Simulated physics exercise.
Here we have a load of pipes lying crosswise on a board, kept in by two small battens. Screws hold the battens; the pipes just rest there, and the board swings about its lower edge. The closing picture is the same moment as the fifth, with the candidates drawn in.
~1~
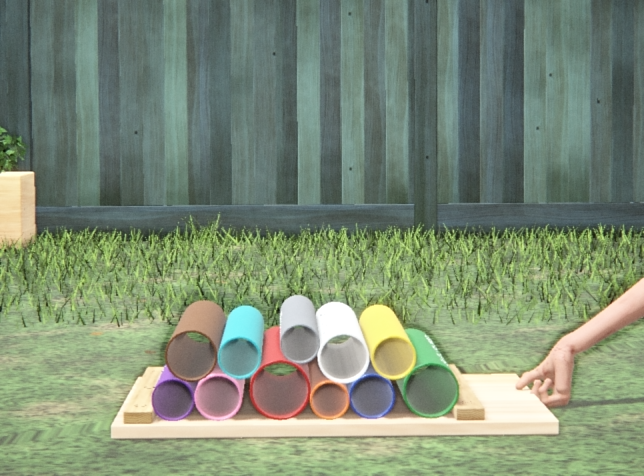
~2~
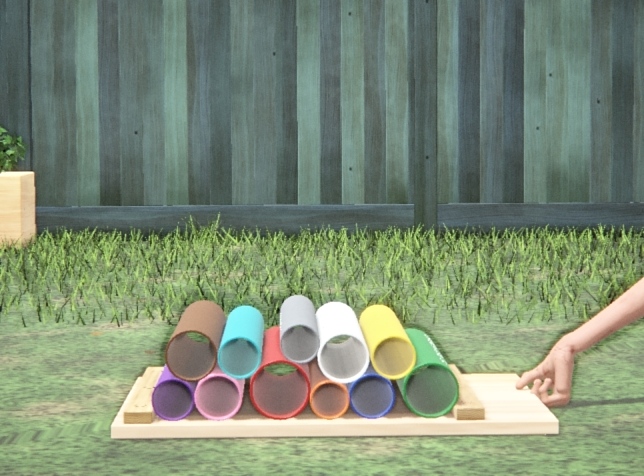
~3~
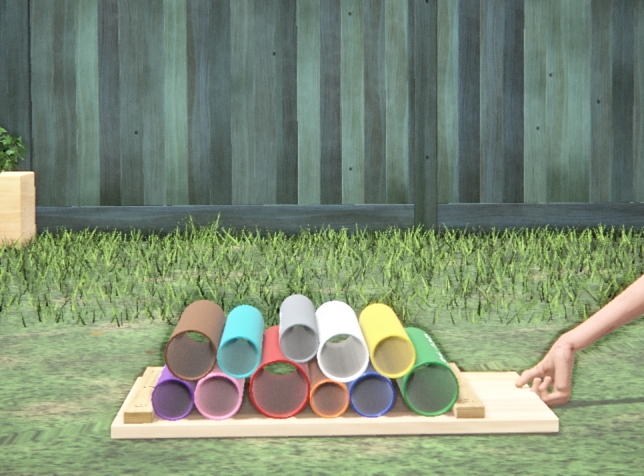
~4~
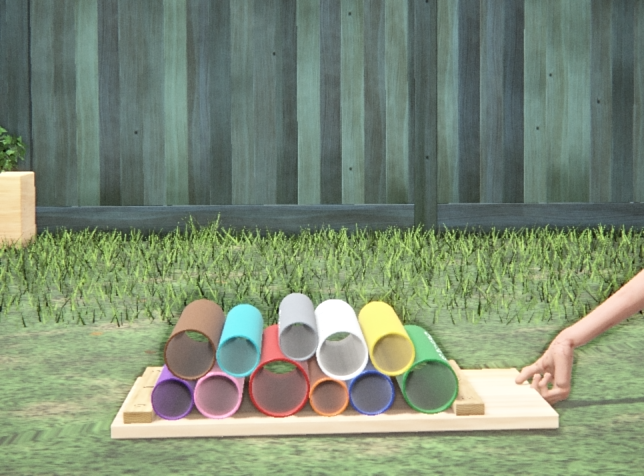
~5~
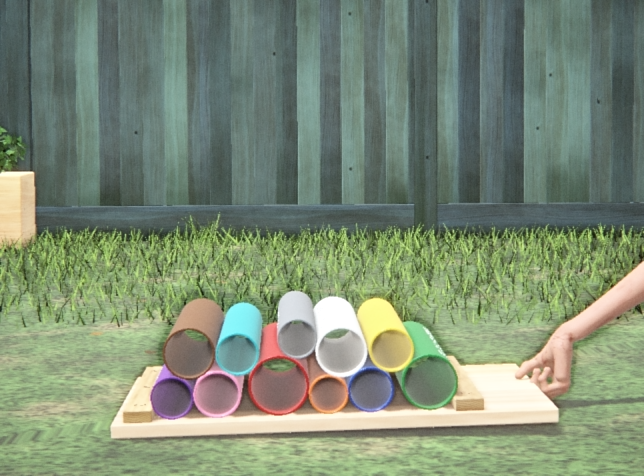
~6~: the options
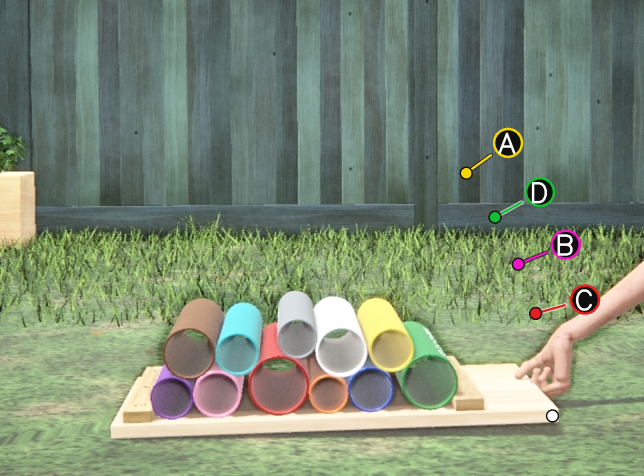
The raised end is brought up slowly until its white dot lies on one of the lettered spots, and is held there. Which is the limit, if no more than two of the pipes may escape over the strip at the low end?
C is the limit.
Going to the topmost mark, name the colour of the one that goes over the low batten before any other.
First is the brown one.
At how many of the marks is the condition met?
One of the four.
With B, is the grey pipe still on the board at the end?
The grey pipe: No.
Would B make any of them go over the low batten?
Yes.
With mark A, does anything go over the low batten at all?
Yes.
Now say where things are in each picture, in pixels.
Pink pipe (218, 397); red pipe (280, 390); orange pipe (330, 400), in the first picture.
Orange pipe (330, 400); blue pipe (372, 397), in the second picture.
Board (331, 397); green pipe (431, 389); yellow pipe (393, 356); white pipe (343, 356), in the third picture.
Board (331, 395); purple pipe (173, 399); pink pipe (218, 396), in the fourth picture.
Board (331, 392); purple pipe (172, 398); pink pipe (217, 395), in the fifth picture.
On the marked copy, A at (466, 173); B at (518, 264); C at (536, 313); D at (495, 217); the white dot at (552, 416).
With C. Early on, board at 12°.
Further on, board at 15°.
At the end, board at 15°, one over the low batten (brown).
As for the rest, A eight over the low batten; B three over the low batten (brown, turquoise, grey); D three over the low batten (brown, turquoise, grey).
